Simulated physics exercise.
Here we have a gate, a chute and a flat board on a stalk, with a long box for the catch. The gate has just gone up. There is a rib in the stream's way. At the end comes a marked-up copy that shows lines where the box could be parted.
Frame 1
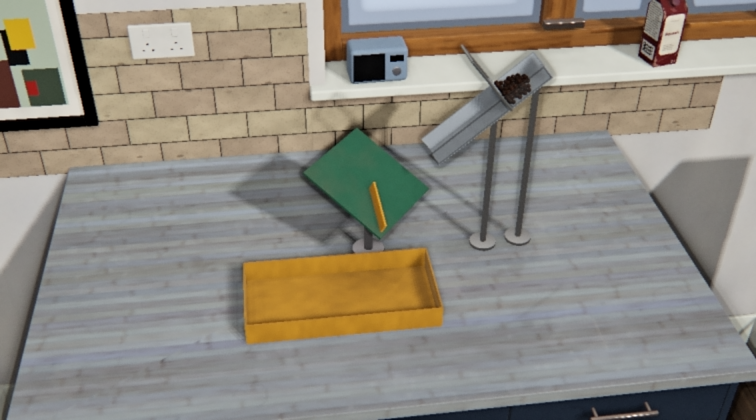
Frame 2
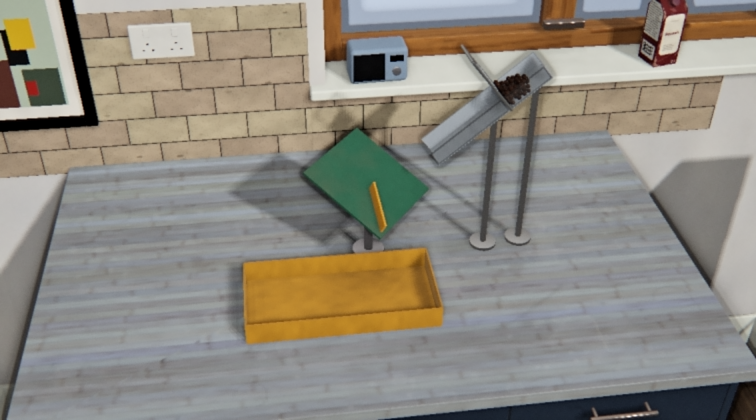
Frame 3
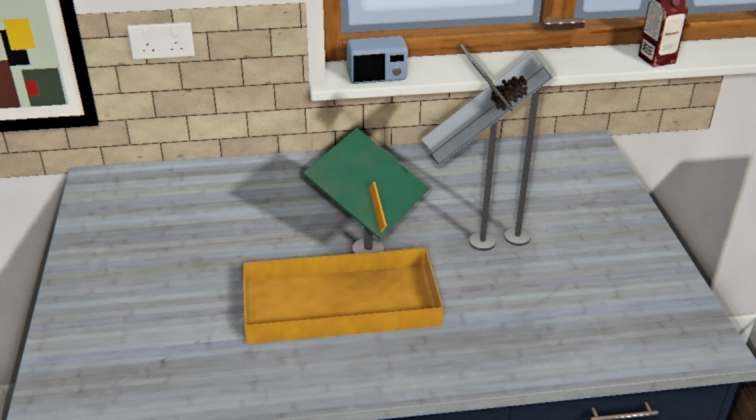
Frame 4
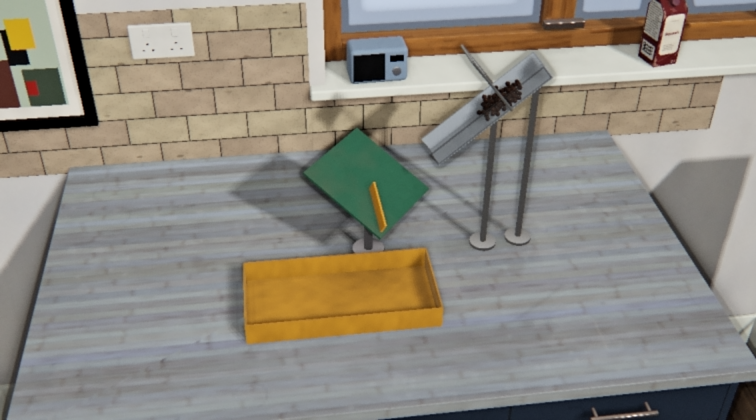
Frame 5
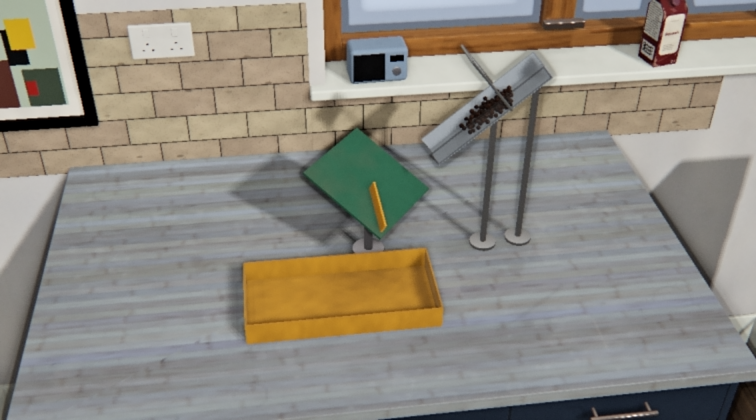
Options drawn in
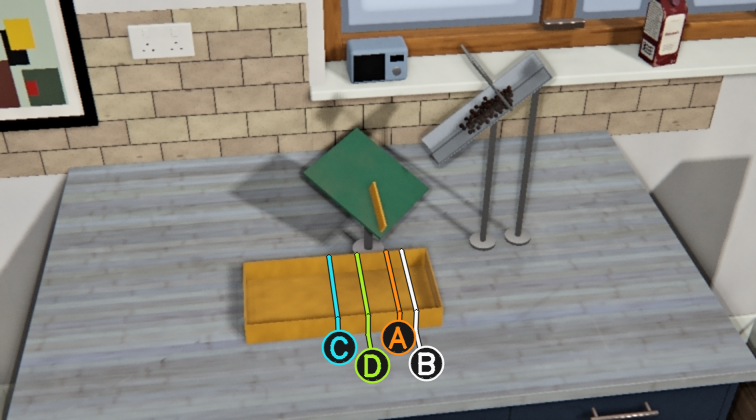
Grey chute on tall stands above a green board and yellow box, dark brown balls bunched near its top, then sliding down leftward.
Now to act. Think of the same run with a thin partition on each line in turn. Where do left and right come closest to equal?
Use line B.
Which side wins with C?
More lands on the right.
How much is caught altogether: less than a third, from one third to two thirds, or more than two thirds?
About that: From one third to two thirds.
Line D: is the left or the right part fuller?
The right side.
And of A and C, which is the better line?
The answer is A.
On the marked copy, line A crosses the front rim at (399, 312); line B crosses the front rim at (416, 310); line C crosses the front rim at (337, 317); line D crosses the front rim at (368, 315).
Choosing A, of what is caught, a small share on the left of the divider, the bulk on the right.
Choosing B, of what is caught, close to half on the left of the divider, close to half on the right.
Choosing C, of what is caught, none at all on the left of the divider, the whole lot on the right.
Choosing D, of what is caught, only a few on the left of the divider, all but a few on the right.
